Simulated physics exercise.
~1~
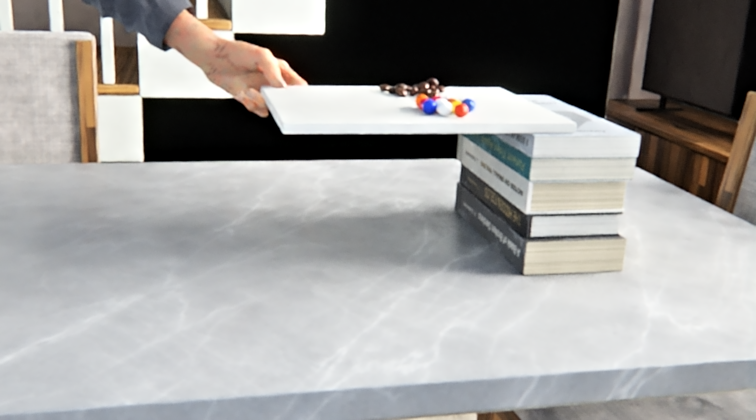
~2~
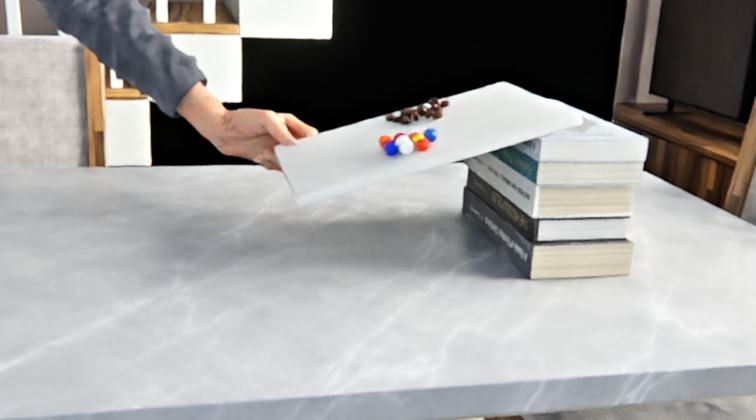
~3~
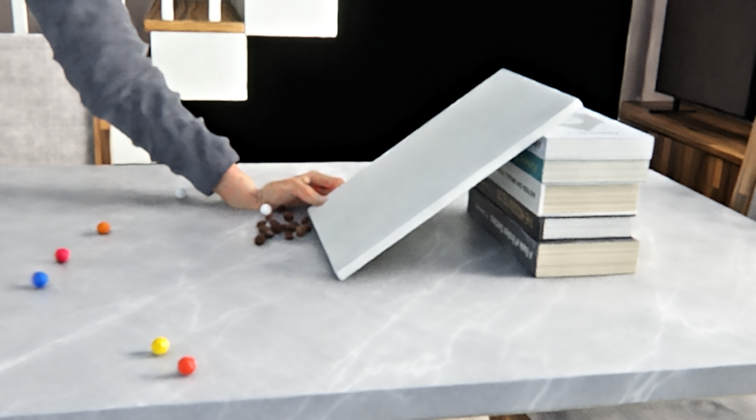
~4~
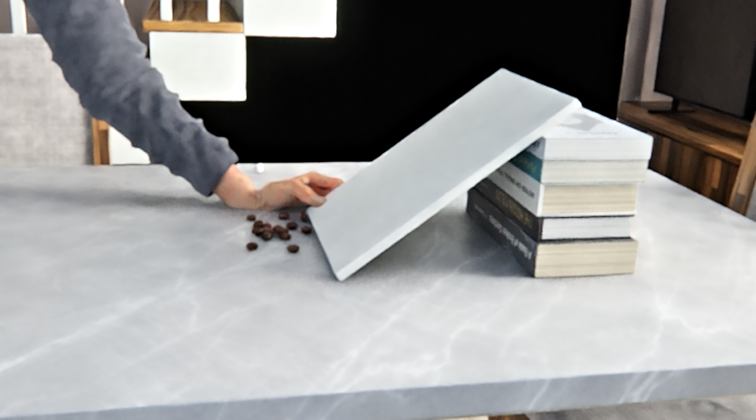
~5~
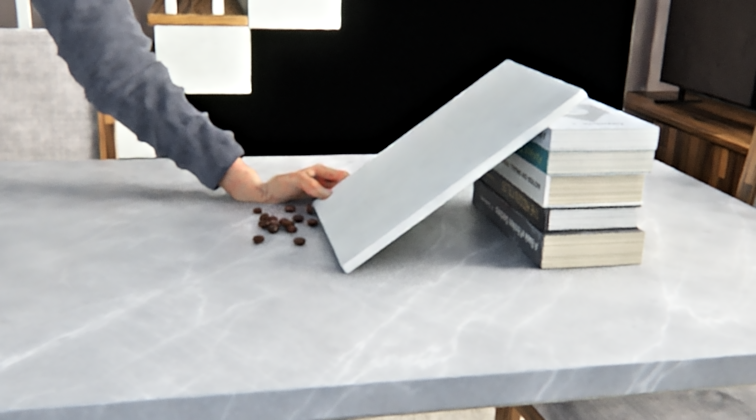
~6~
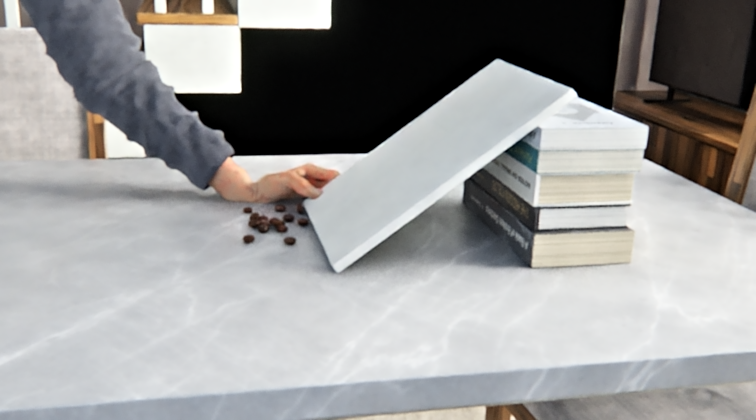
Hand lowering one end of a white board propped on books, colourful balls rolling away while brown beans settle at its foot.
